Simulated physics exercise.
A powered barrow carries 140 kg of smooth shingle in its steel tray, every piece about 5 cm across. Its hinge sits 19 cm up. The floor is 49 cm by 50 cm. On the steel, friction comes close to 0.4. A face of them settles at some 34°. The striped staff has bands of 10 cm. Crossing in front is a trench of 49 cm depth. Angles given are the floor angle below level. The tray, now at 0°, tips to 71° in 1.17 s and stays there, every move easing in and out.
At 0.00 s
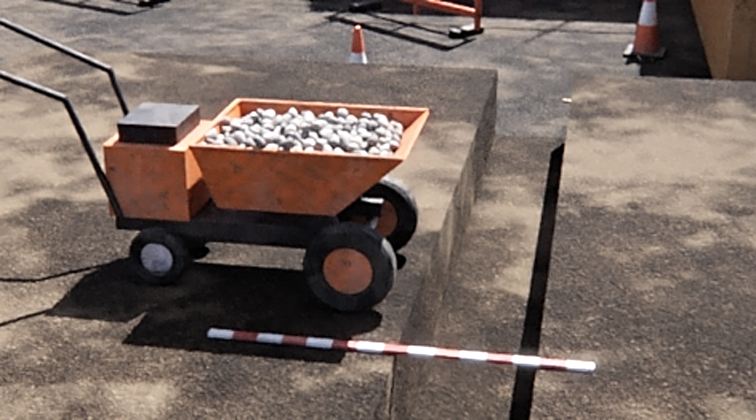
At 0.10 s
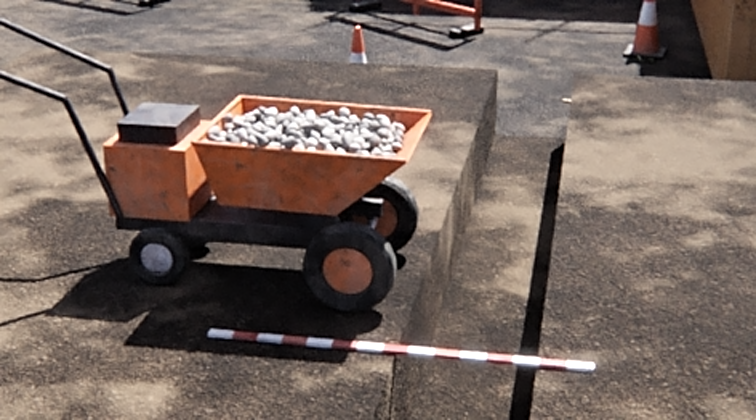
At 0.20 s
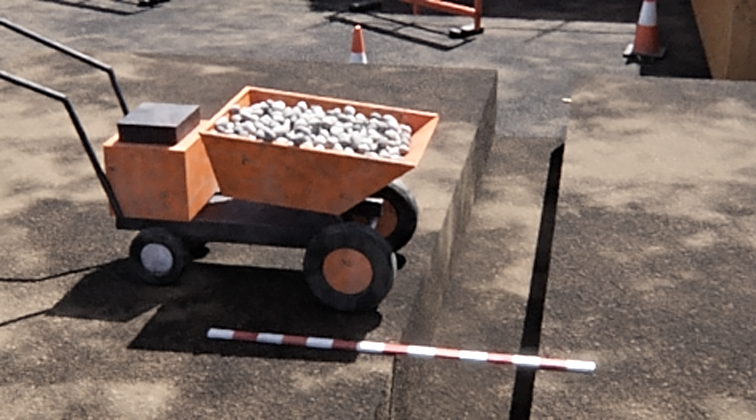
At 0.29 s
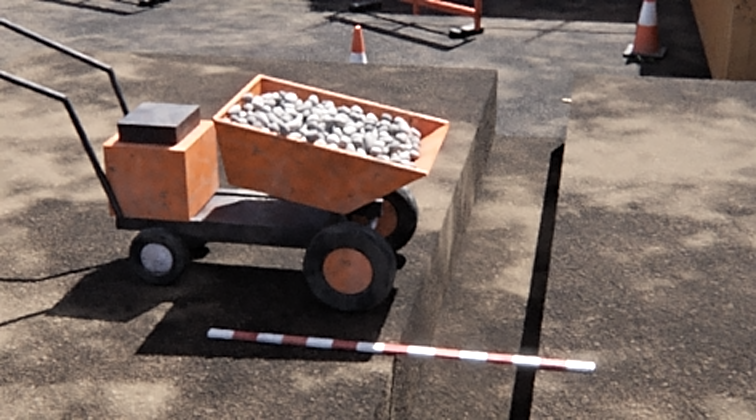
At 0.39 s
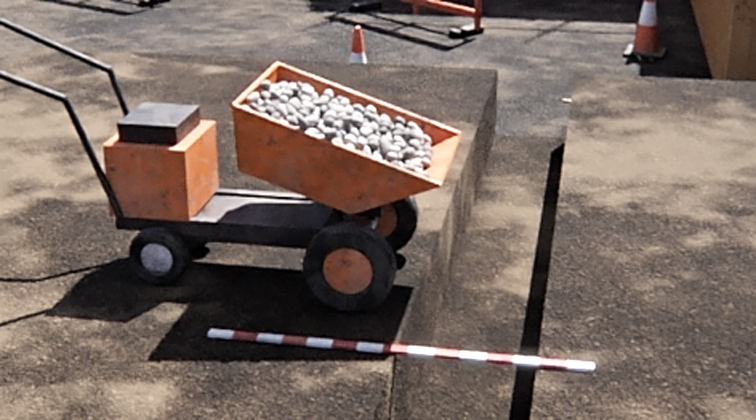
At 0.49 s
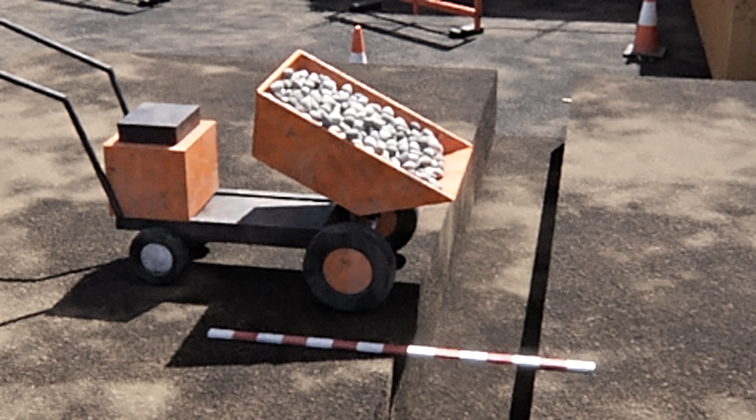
Orange tray of a small powered barrow tilting steadily forward to the right, raising its load of smooth grey stones beside a trench.
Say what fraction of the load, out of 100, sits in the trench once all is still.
About 67 out of 100.
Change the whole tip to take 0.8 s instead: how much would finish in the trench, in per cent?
It would be near 60 percent.
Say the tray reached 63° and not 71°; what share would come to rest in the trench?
About 60%.
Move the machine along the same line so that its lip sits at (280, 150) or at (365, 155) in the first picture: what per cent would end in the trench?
From the first spot near 80, from the second near 100 per cent.
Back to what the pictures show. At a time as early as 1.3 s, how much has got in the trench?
About 45%.
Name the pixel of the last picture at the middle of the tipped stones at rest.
Their middle lands near (520, 378).
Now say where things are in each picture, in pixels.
Lip at (403, 160), floor tilted 0°, highest stones at (299, 125), in the first frame.
Lip at (406, 161), floor tilted 1°, highest stones at (279, 120); the stones move at 0.2 m/s on average, in the second frame.
Lip at (415, 166), floor tilted 5°, highest stones at (272, 113); the stones move at 0.4 m/s on average, in the third frame.
Lip at (426, 174), floor tilted 11°, highest stones at (268, 103); the stones move at 0.6 m/s on average, in the fourth frame.
The tray is at 19°, its lip at (440, 186); the top of the load is at (278, 92); the stones move at 0.7 m/s on average, in the fifth frame.
The tray is at 27°, its lip at (453, 200); the top of the load is at (296, 82); the stones move at 0.8 m/s on average, in the sixth frame.
After 0.9 s the floor is at 60°; 99 % in the tray, 1 % in the trench; the foremost stones are at (507, 241).
After 1.3 s the floor is at 71°; 33 % in the tray, 45 % in the trench, 22 % past the trench; the foremost stones are at (639, 293).
After 1.6 s the floor is at 71°; 4 % in the tray, 62 % in the trench, 34 % past the trench; the foremost stones are past the picture's edge.
After 3.6 s the floor is at 71°; 0 % in the tray, 67 % in the trench, 33 % past the trench; the foremost stones are past the picture's edge.
